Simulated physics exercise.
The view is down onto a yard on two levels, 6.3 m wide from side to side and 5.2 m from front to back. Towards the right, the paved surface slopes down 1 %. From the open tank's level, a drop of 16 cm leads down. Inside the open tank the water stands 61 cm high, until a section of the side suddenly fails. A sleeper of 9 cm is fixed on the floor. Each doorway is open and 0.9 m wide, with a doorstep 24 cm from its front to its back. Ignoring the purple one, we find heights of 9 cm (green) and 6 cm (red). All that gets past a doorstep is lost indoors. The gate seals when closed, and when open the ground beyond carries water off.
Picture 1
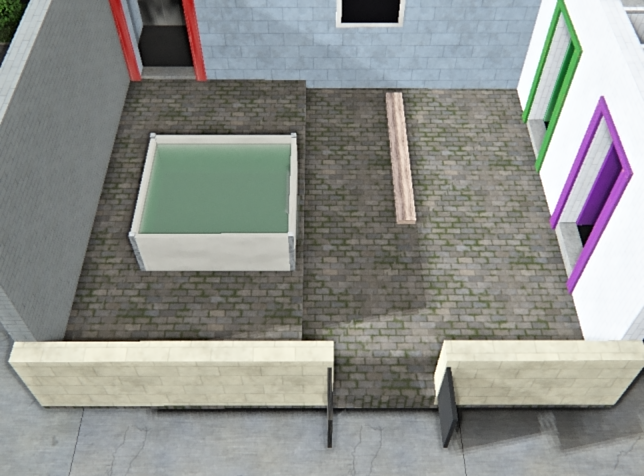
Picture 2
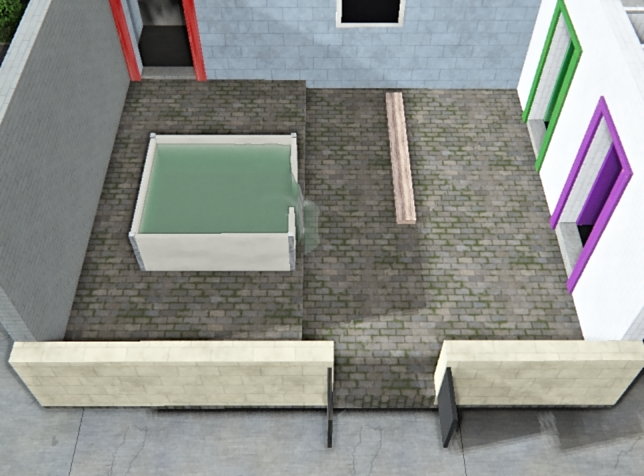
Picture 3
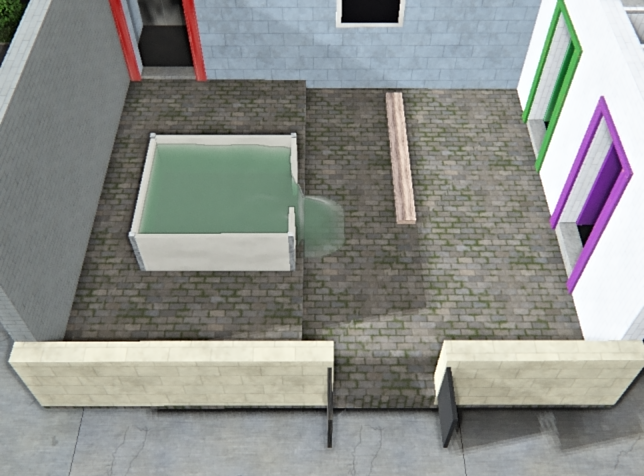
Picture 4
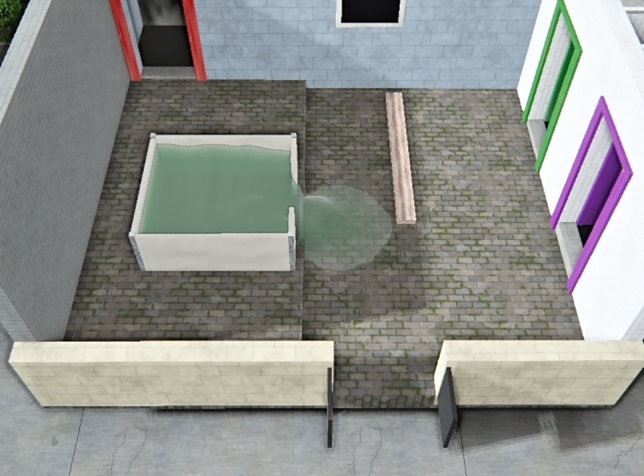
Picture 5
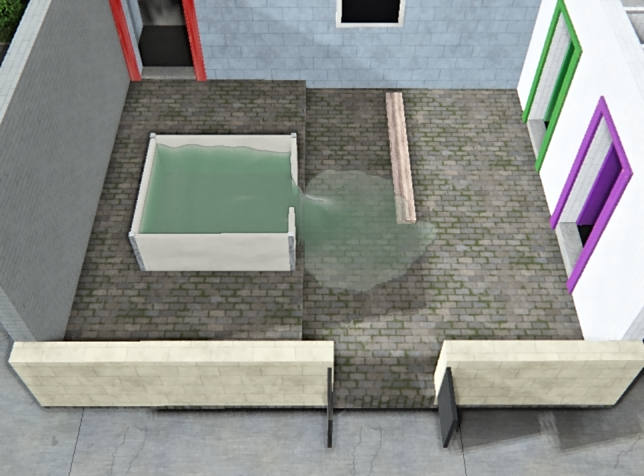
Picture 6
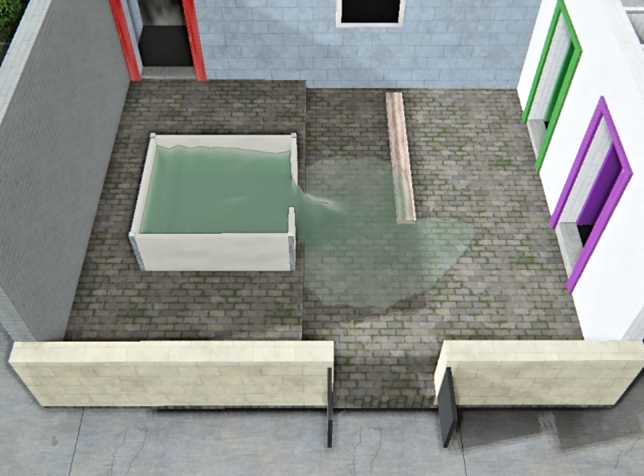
In a walled, paved yard, greenish water poured through a gap in the right side of a square open tank and spread across the bricks, fanning out rightward around the near end of a low strip.
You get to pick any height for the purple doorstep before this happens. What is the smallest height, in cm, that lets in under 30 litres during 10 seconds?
17 cm.
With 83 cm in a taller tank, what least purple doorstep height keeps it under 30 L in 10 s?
You'd need a step of close to 24 cm.
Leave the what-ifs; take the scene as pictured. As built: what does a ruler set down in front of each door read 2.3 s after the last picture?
In cm - green: 13, red: 0, purple: 20.
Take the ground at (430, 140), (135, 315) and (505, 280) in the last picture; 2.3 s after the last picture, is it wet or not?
Taking the spots one by one: Swamped, untouched, swamped.
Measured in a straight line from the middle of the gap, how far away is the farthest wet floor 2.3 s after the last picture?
4.4 m.
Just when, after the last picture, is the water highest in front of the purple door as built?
I'd say near 1.8 seconds.
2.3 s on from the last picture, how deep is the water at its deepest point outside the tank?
About 22 cm at most.
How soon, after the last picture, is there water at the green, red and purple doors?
Log: Green = 1.1 s, red = not within the 10 s, purple = 0.4 s.
Then, 0.7 s after the last picture water covers 35 % of the floor, deepest (24 cm) near (308, 222); 18 cm at the purple door, 0 litres in over its 16 cm doorstep.
Then, 2.3 s after the last picture water covers 45 % of the floor, deepest (22 cm) near (509, 95); 20 cm at the purple door, 31 litres in over its 16 cm doorstep.
Then, 9.3 s after the last picture water covers 55 % of the floor, deepest (13 cm) near (550, 376); 12 cm at the purple door, 40 litres in over its 16 cm doorstep.
At the purple door as built, the water peaked near 25 cm, 1.7 s after the last picture.
With a doorstep of 14.5 cm, 63 litres would have come in within the 10 s; with 19.5 cm, 13 litres. So under 30 litres takes about 17 cm.
